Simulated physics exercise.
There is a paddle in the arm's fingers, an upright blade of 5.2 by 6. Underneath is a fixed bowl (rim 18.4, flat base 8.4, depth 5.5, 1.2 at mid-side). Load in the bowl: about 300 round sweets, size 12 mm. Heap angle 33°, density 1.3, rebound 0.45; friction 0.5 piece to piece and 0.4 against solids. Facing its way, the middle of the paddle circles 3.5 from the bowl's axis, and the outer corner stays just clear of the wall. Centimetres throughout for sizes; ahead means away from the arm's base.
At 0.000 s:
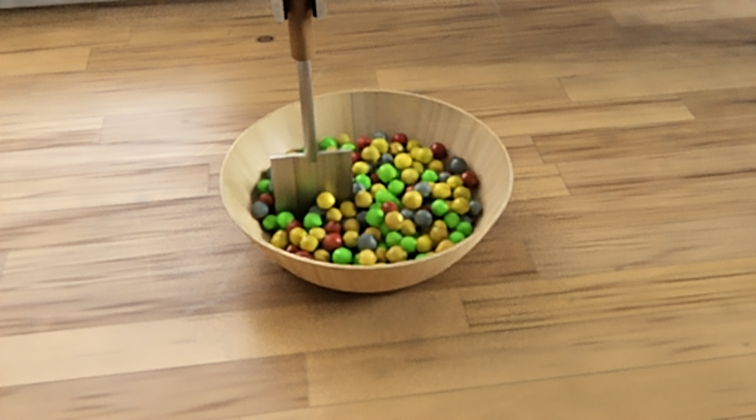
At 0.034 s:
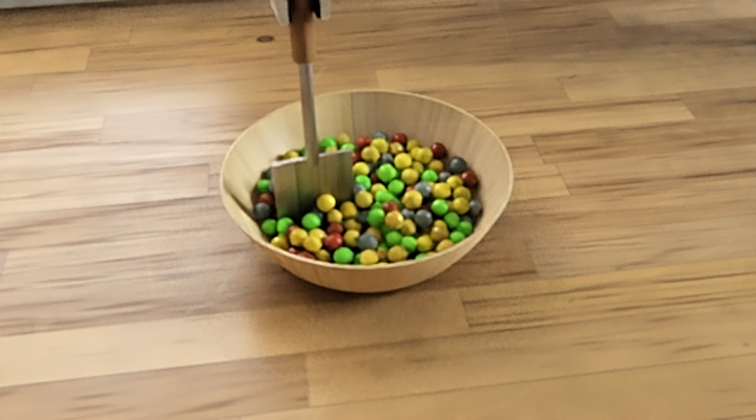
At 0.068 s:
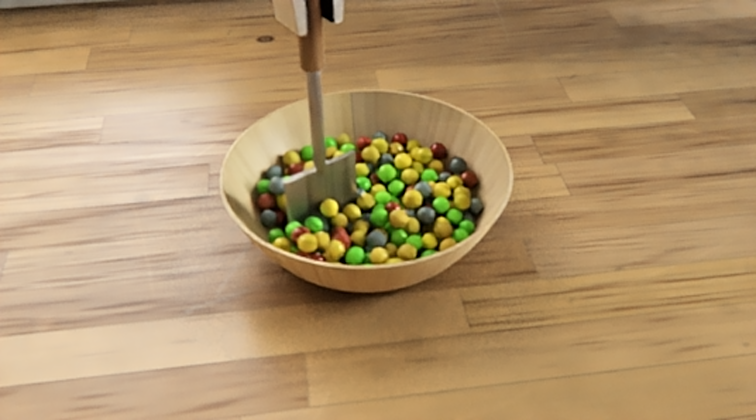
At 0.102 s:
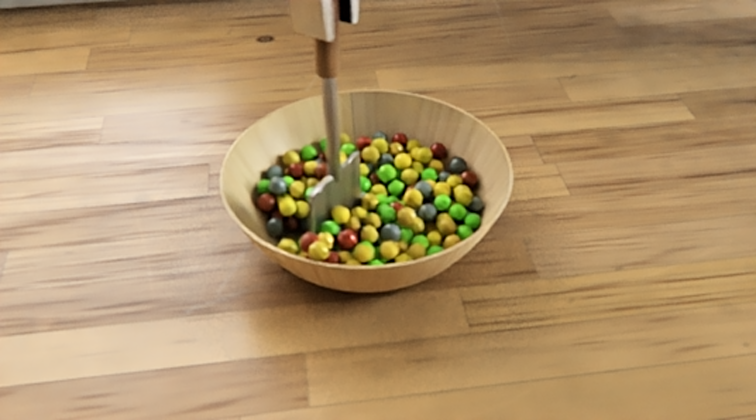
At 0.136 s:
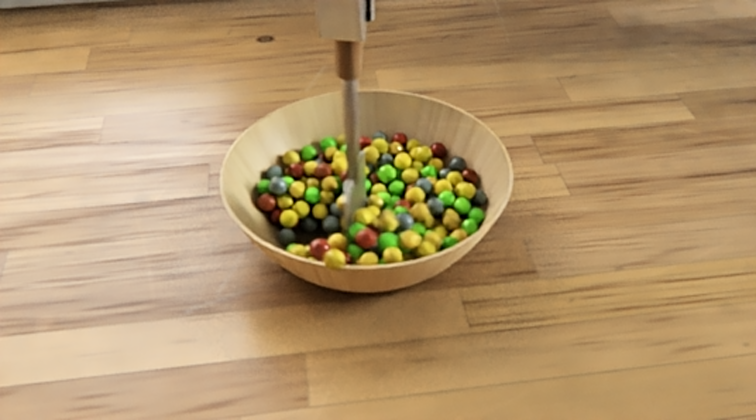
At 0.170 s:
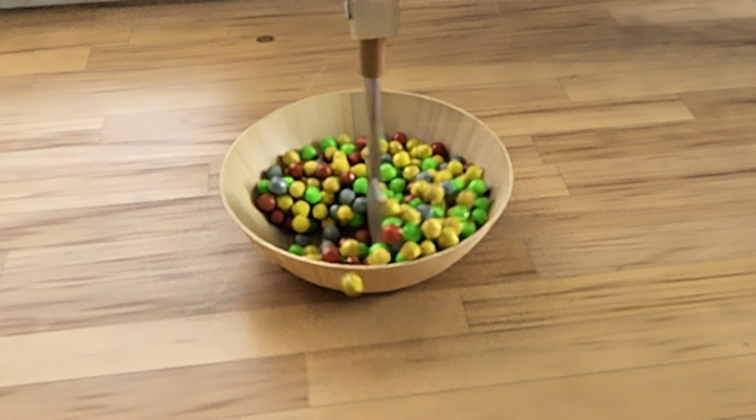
A pale wooden bowl full of small round sweets in yellow, green, red and dark grey sits on a wood-plank surface, seen from above at an angle by a still camera. A flat metal paddle on a brown-handled shaft, held by a gripper at the top edge, stands in the bowl's left side. The paddle sweeps rightward through the sweets, turning edge-on and pushing them aside, and one yellow sweet goes over the front rim.
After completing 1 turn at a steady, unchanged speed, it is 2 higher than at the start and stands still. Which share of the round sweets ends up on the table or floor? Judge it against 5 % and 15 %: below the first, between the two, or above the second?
Between 5 and 15 %.
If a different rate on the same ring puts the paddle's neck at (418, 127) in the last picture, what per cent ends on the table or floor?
It works out to roughly 30 percent.
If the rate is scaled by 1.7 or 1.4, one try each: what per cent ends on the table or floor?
Roughly 35 and 25 per cent.
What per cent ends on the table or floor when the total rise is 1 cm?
Near 20 in a hundred.
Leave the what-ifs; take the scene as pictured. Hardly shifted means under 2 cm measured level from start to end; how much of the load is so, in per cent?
Roughly 20 percent of the load.
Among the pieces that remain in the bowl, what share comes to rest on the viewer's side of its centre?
Close to 55 in a hundred.
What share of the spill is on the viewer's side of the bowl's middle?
20 %, approximately.
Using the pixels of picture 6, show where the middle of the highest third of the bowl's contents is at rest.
In the final view it lies around (324, 214).
After 0.34 s, 194° round, highest piece 8 above the table; 285 in the bowl, 4 on the table or floor, 8 in flight or on the tool.
After 0.50 s, 297° round, highest piece 8 above the table; 274 in the bowl, 17 on the table or floor, 6 in flight or on the tool.
After 0.79 s, 0° round, highest piece 5 above the table; 268 in the bowl, 29 on the table or floor.
After 1.49 s, 0° round, highest piece 5 above the table; 268 in the bowl, 29 on the table or floor.
At rest, 268 in the bowl, 29 on the table or floor. That is 10 % on the table or floor.
